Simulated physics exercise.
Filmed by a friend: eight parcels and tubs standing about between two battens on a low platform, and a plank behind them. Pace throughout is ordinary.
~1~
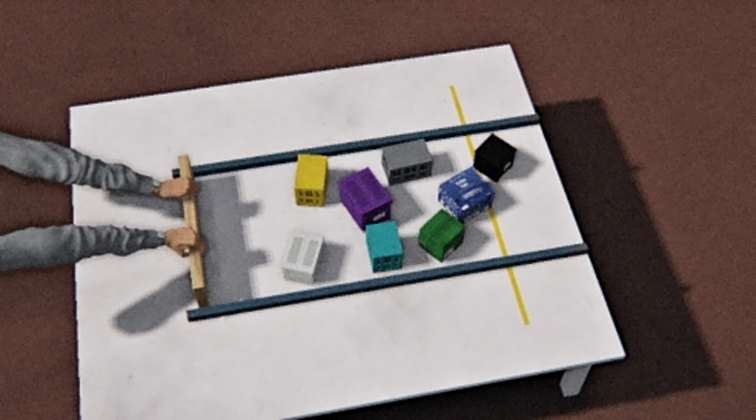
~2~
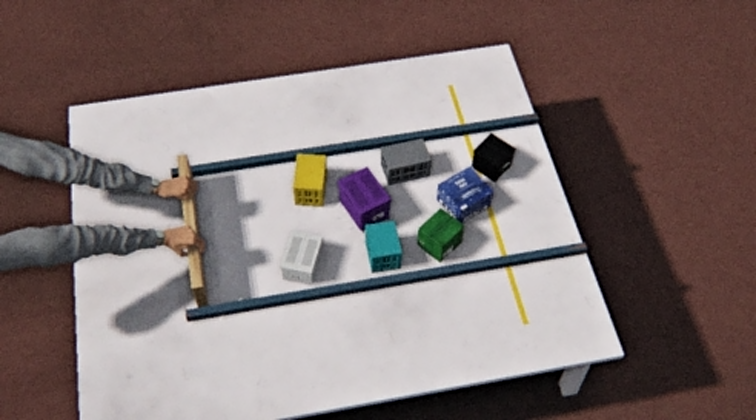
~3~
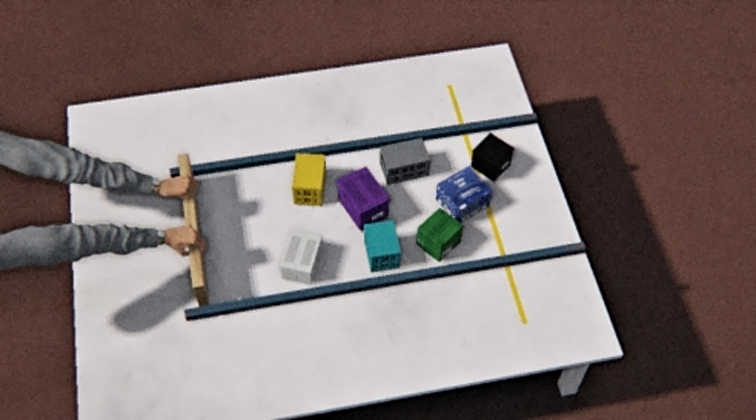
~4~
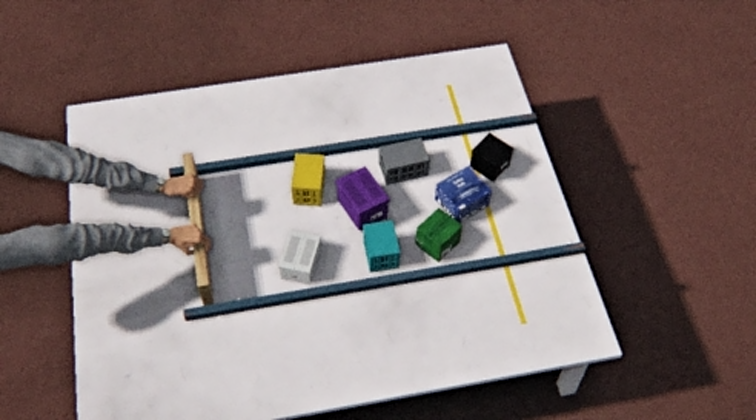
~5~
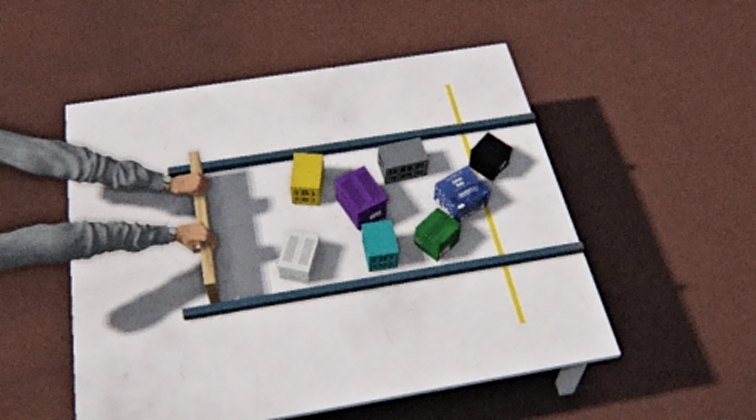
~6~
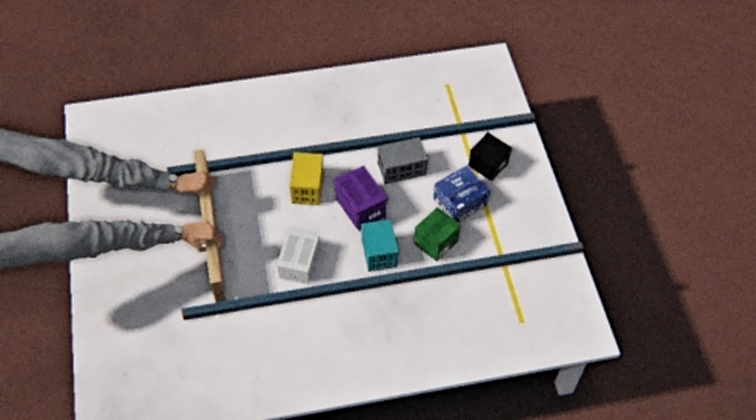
Two grey-sleeved arms grip a wooden plank at the left of a low white platform on reddish-brown ground, seen from above at an angle. Between two dark blue battens stand eight boxes: yellow and white nearest the plank, purple, grey, turquoise and green further along, blue and black at the right by a yellow line. The hands first hold nearly still, then push the plank slightly right, the boxes staying put.
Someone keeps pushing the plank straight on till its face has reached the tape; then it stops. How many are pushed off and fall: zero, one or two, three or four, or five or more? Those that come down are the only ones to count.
I foresee one or two drops here.
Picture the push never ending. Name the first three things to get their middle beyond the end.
Earliest to latest, that's the black tote, the blue box and the green parcel.
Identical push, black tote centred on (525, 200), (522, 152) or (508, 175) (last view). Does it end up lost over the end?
Results in order: Over the edge; over the edge; over the edge.
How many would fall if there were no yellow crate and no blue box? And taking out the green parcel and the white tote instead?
The number is 0 for the first case and 1 for the second.
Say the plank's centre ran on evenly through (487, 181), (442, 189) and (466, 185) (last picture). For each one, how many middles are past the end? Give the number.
The counts: 3, 0 and 0.
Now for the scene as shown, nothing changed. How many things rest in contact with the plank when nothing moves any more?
Counting them up gives 2.
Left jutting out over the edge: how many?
The count is 1.
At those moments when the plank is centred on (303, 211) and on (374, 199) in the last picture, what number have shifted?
First 2, after that 7.
Soon after, none off yet; black tote at rest near (490, 157); blue box at rest near (461, 195); green parcel at rest near (437, 234).
Then, none off yet; black tote at rest near (490, 157); blue box moved a little near (480, 188); green parcel moved about its own width near (485, 231).
By the end, the number that fall off is one or two; fallen, blue box and black tote.
